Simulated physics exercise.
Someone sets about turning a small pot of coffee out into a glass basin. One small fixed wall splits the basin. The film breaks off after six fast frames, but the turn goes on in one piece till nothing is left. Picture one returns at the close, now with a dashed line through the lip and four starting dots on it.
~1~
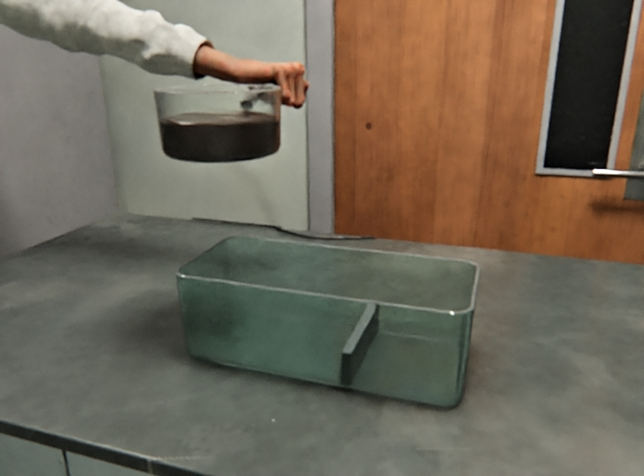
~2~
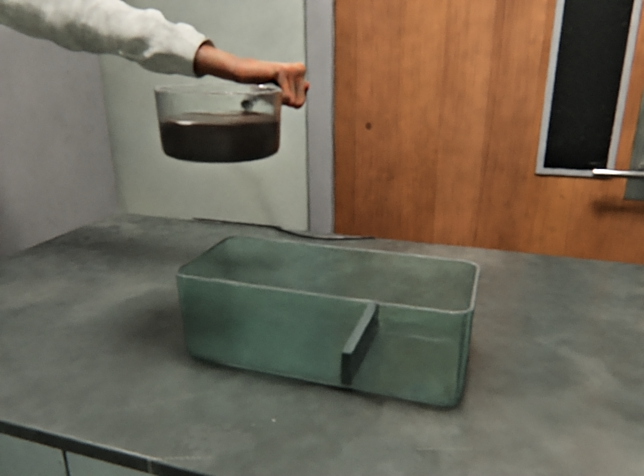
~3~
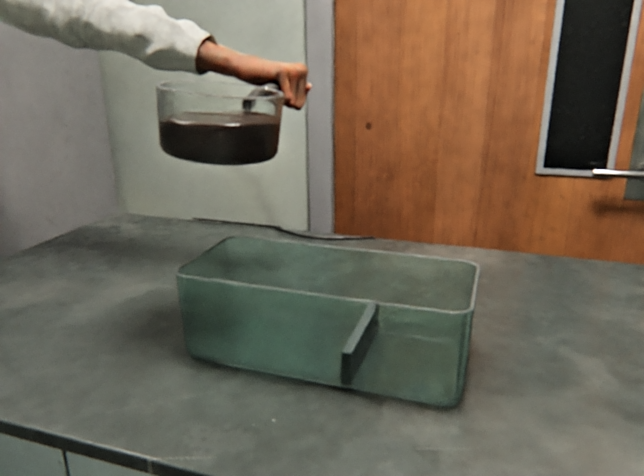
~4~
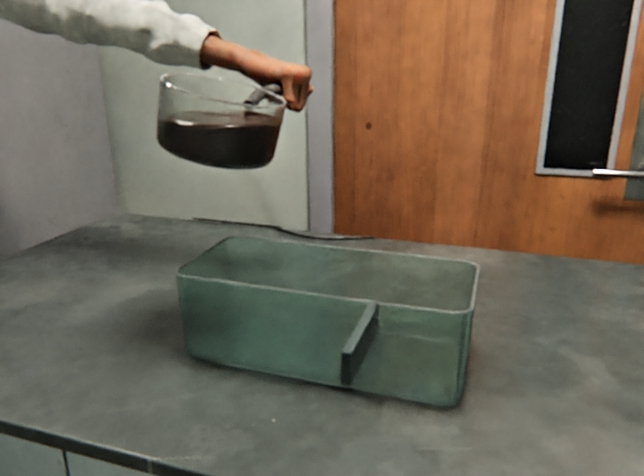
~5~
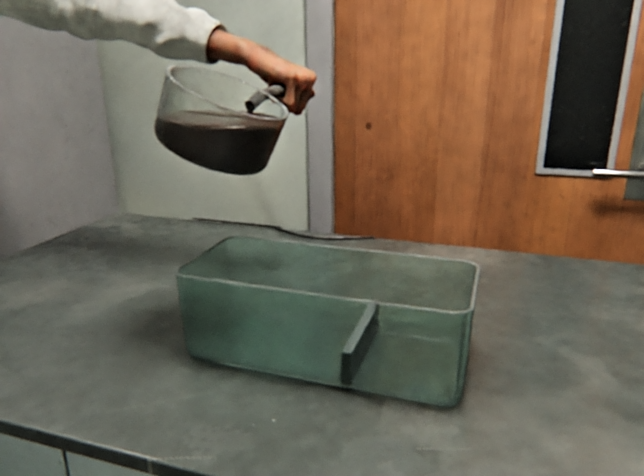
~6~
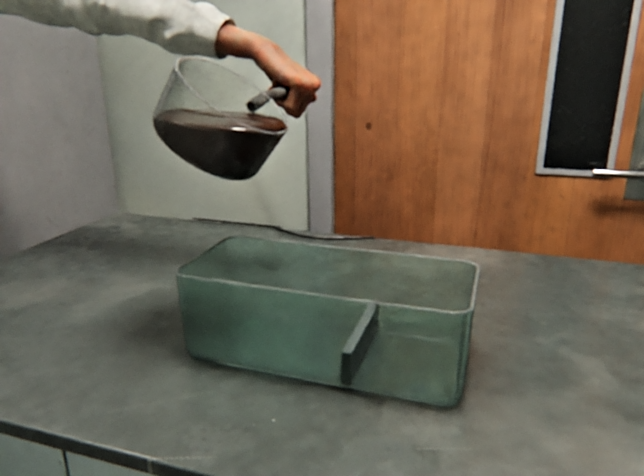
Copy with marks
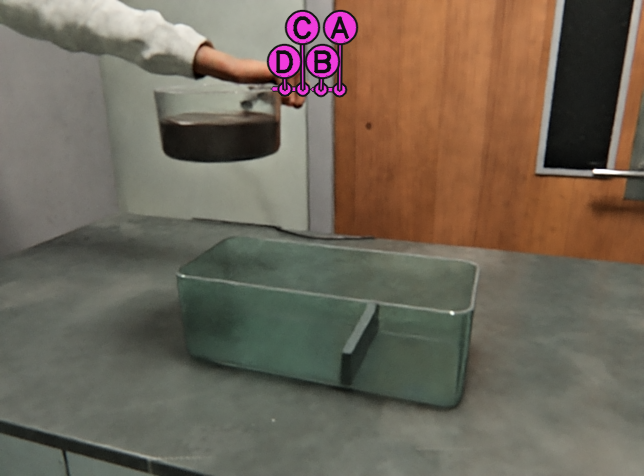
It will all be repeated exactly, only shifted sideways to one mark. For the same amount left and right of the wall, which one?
Go for B.
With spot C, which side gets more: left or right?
The left side.
On the marked copy, A at (339, 89); B at (321, 89); C at (302, 89); D at (285, 89).
With A, about 37 % ends left of the wall and 61 % right of it.
With B, about 50 % ends left of the wall and 48 % right of it.
With C, about 73 % ends left of the wall and 25 % right of it.
With D, about 93 % ends left of the wall and 4 % right of it; 3 % is lost outside.
